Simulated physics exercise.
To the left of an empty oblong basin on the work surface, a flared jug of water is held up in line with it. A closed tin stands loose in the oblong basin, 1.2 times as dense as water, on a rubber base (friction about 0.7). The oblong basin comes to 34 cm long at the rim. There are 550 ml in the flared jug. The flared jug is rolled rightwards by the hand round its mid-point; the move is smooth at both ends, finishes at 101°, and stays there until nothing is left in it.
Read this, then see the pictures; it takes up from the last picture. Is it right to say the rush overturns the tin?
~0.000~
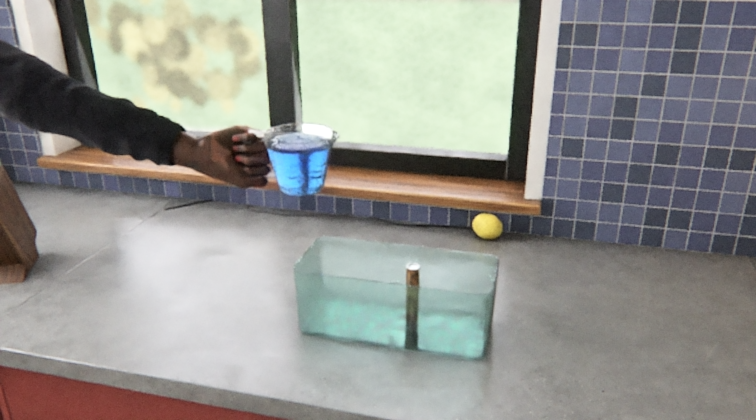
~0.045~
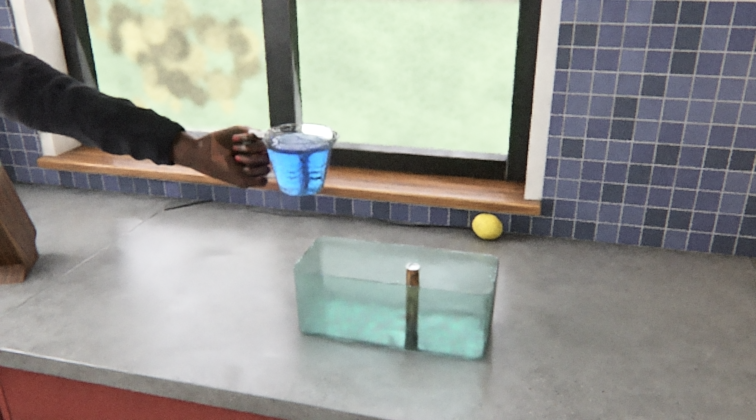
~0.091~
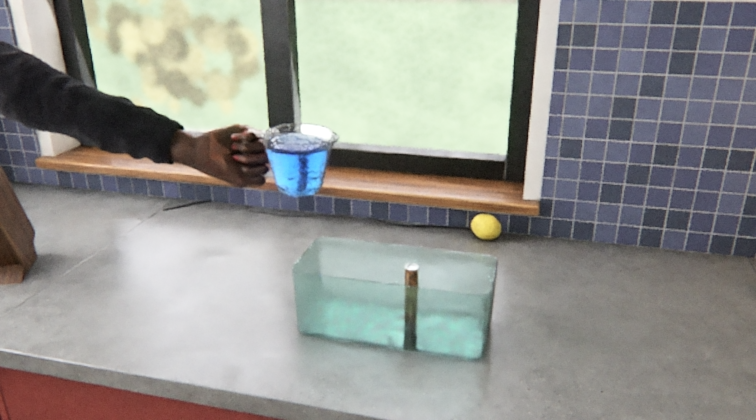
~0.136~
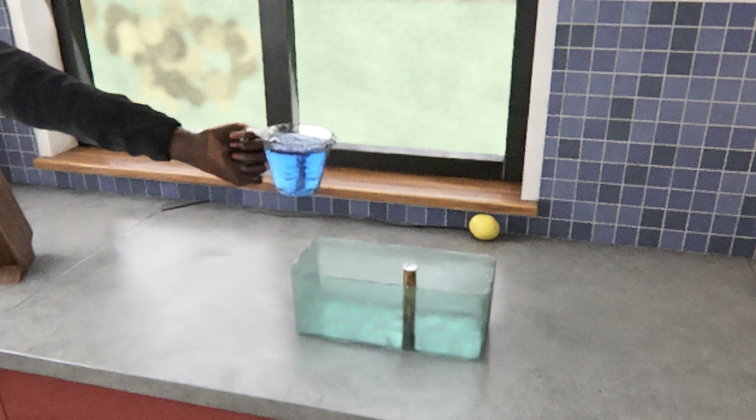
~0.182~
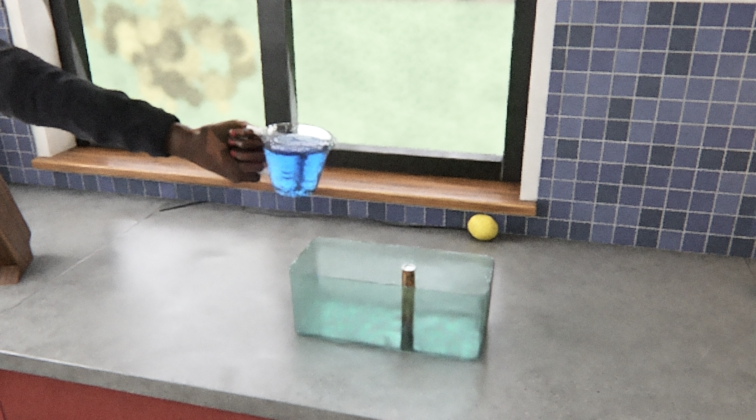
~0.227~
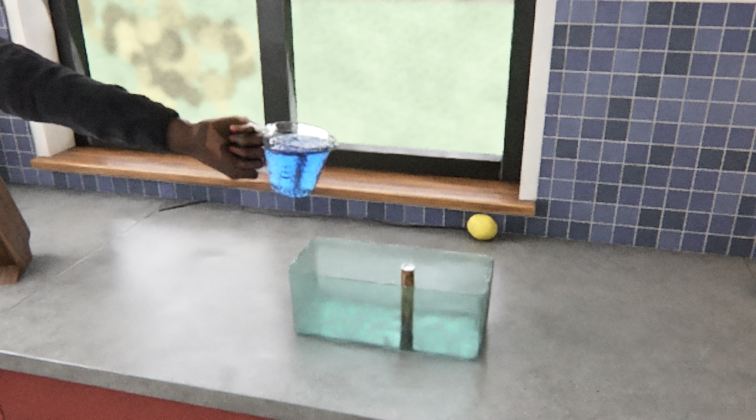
It rides it out.
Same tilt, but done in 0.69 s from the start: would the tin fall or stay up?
It stays steady, then.
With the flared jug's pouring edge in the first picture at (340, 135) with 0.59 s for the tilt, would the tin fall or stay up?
Result: Tin upright.
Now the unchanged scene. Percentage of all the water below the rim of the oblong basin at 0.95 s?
That comes to about 66 percent.
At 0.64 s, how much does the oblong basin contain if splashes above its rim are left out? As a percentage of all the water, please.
I'd put it near 7 percent.
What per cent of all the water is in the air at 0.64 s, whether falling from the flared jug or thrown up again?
Estimate: Some 24 % of the total.
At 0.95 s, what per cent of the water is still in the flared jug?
Close to 12 percent of the whole amount.
Then, 0.64 s in, the tilt is 63° and 68 per cent is still to pour; the tin stands where it began.
Then, 0.95 s in, the tilt is 96° and 13 per cent is still to pour; the tin stands where it began.
Then, 1.26 s in, the tilt is 101° and 0 per cent is still to pour; the tin stands where it began.
Then, 1.61 s in, the tilt is 101° and 0 per cent is still to pour; the tin stands where it began.
Finally, the tin stands where it began.
